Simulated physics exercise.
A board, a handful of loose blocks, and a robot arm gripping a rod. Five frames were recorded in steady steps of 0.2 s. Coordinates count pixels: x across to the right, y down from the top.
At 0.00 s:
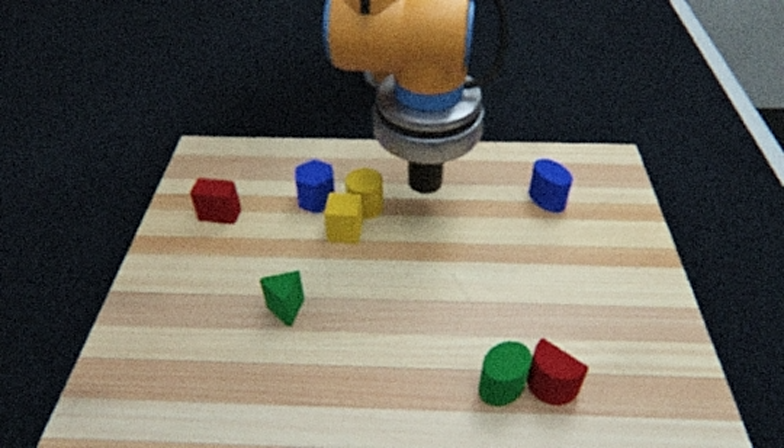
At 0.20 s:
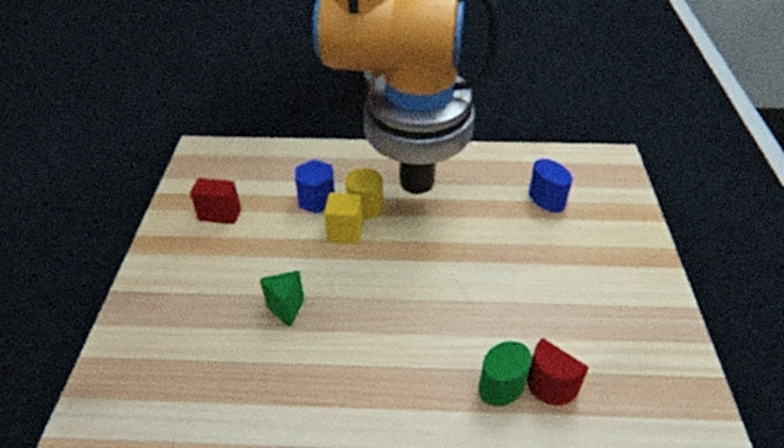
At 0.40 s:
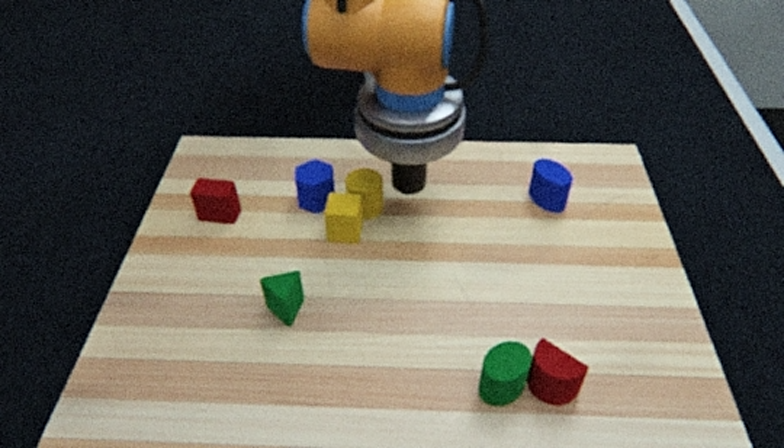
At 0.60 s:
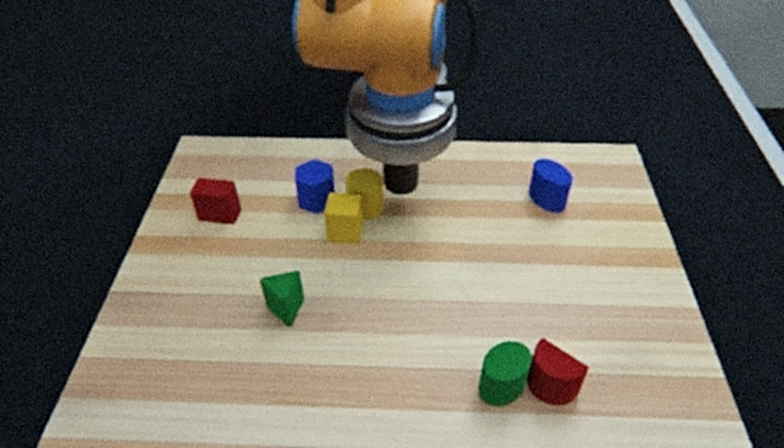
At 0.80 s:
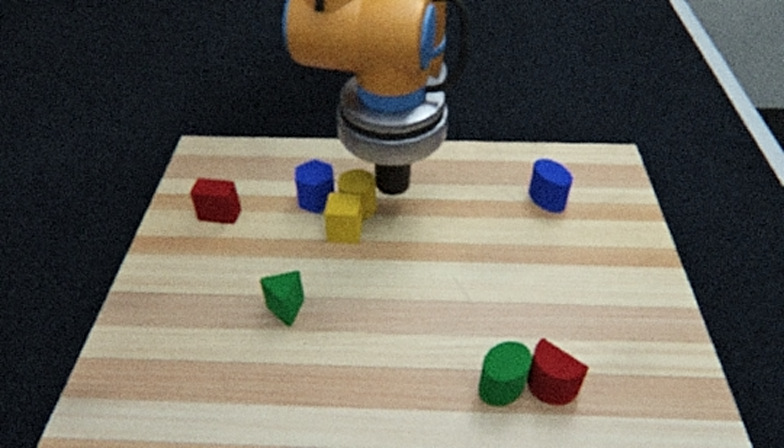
An orange robot arm moved slowly left above a wooden board of scattered colored blocks, bringing its dark rod up to the yellow round block, which then shifted slightly left behind the yellow cube.
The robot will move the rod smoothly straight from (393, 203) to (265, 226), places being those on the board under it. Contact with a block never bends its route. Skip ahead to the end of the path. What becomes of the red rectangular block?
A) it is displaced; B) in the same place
Choice B: In the same place.
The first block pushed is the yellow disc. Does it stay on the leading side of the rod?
My guess is it keeps its place ahead of the rod.
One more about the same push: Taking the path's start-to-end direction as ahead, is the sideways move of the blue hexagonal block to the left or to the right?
Shifts right.
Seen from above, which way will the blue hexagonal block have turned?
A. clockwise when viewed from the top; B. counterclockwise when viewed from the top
A
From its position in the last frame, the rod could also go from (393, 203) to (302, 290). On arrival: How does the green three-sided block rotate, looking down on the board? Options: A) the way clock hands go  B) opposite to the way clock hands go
I choose A.
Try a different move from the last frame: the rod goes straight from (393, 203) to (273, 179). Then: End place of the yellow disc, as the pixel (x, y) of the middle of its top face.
At pixel (312, 185).
On the path given first. One third of the way, rod (349, 192); blue hexagonal block (288, 172), turned 65° clockwise; yellow four-sided block (334, 211), turned 25° anticlockwise; yellow disc (312, 190).
Two thirds of the way, rod (305, 200); blue hexagonal block (281, 170), turned 80° clockwise; yellow four-sided block (334, 211), turned 25° anticlockwise; yellow disc (268, 202).
At the end, rod (261, 208); red rectangular block not moved; blue hexagonal block (268, 171), turned 130° clockwise; yellow four-sided block (334, 211), turned 25° anticlockwise; yellow disc (225, 215).
